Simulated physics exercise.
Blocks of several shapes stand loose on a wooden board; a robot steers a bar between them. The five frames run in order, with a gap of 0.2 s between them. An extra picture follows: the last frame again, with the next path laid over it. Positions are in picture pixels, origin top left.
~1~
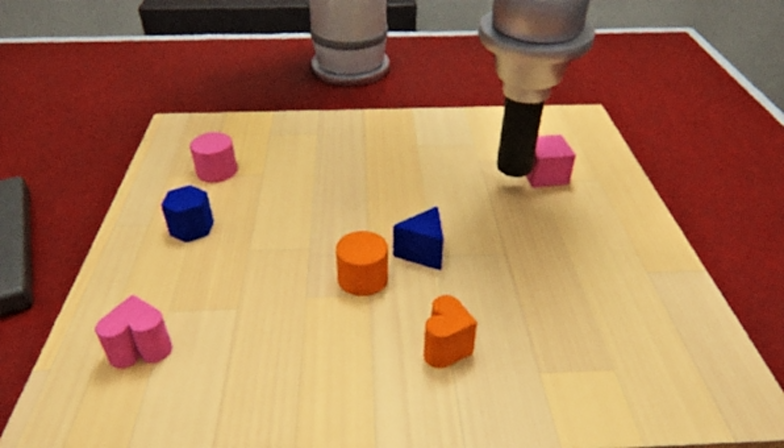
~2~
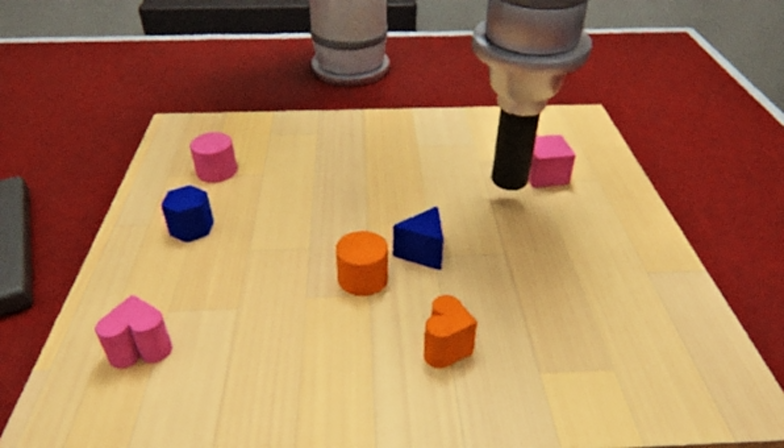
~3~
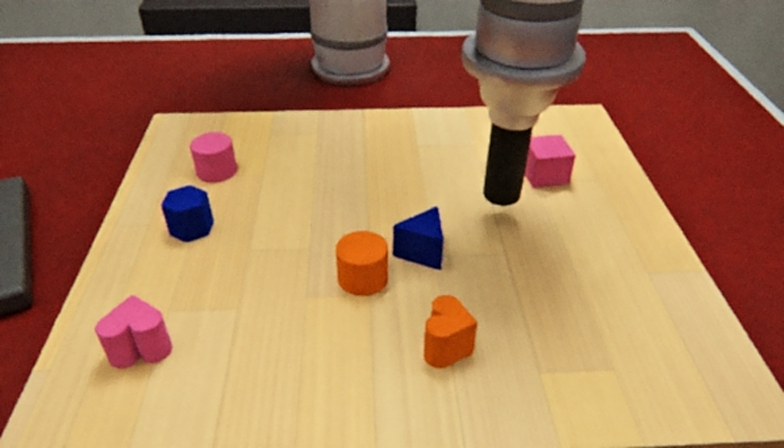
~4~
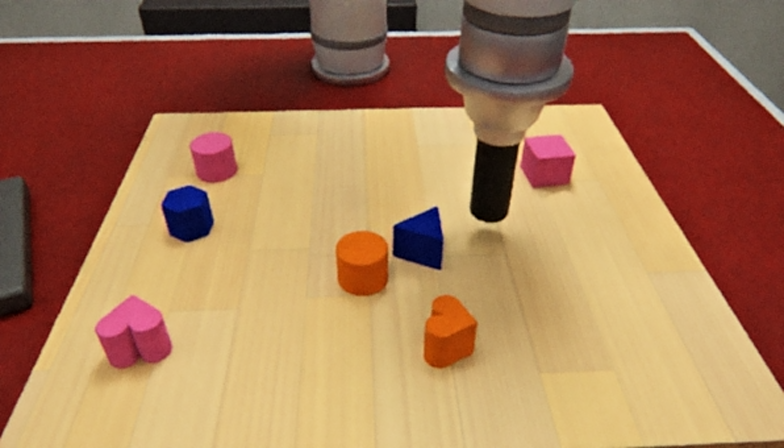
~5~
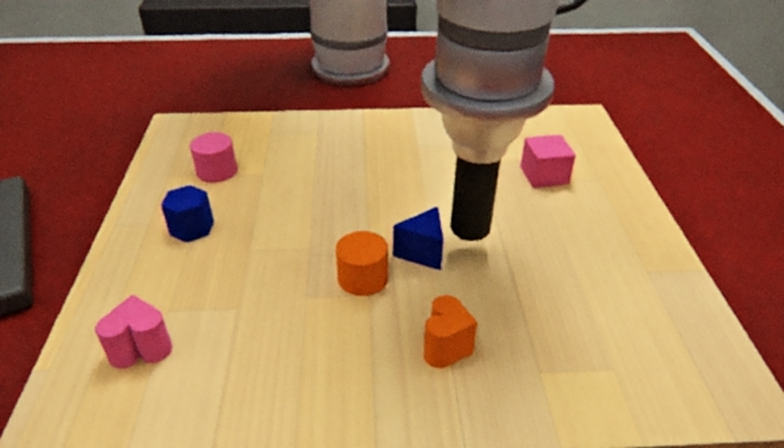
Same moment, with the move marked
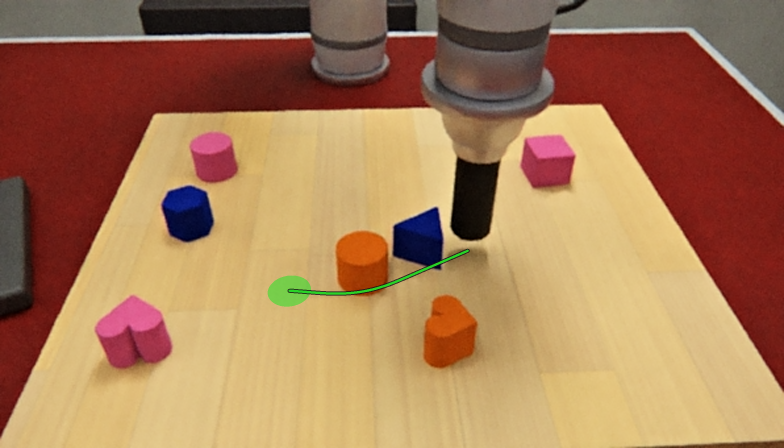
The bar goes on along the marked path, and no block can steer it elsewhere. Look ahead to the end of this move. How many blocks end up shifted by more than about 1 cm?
The way I see it, the answer is two.
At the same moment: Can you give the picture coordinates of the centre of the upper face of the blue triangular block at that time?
The spot you're after is about (378, 225) in the image.
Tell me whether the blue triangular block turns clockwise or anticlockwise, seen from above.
From above, the blue triangular block will be seen to turn clockwise.
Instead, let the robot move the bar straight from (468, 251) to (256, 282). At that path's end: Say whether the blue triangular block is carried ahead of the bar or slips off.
It lies beside or behind the bar.
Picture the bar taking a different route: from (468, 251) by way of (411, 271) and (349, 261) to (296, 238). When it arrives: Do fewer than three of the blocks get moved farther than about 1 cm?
In short: Yes.
Drawn move, from (468, 251) over (416, 273) and (356, 292) to (289, 291).
On the path given first. One third of the way, bar (416, 252); orange circular block (356, 247); blue triangular block (387, 225), turned 30° clockwise.
Two thirds of the way, bar (355, 271); orange circular block (311, 248); blue triangular block (378, 225), turned 55° clockwise.
At the end, bar (286, 269); orange circular block (259, 235); blue triangular block (378, 225), turned 55° clockwise; orange heart-shaped block still.
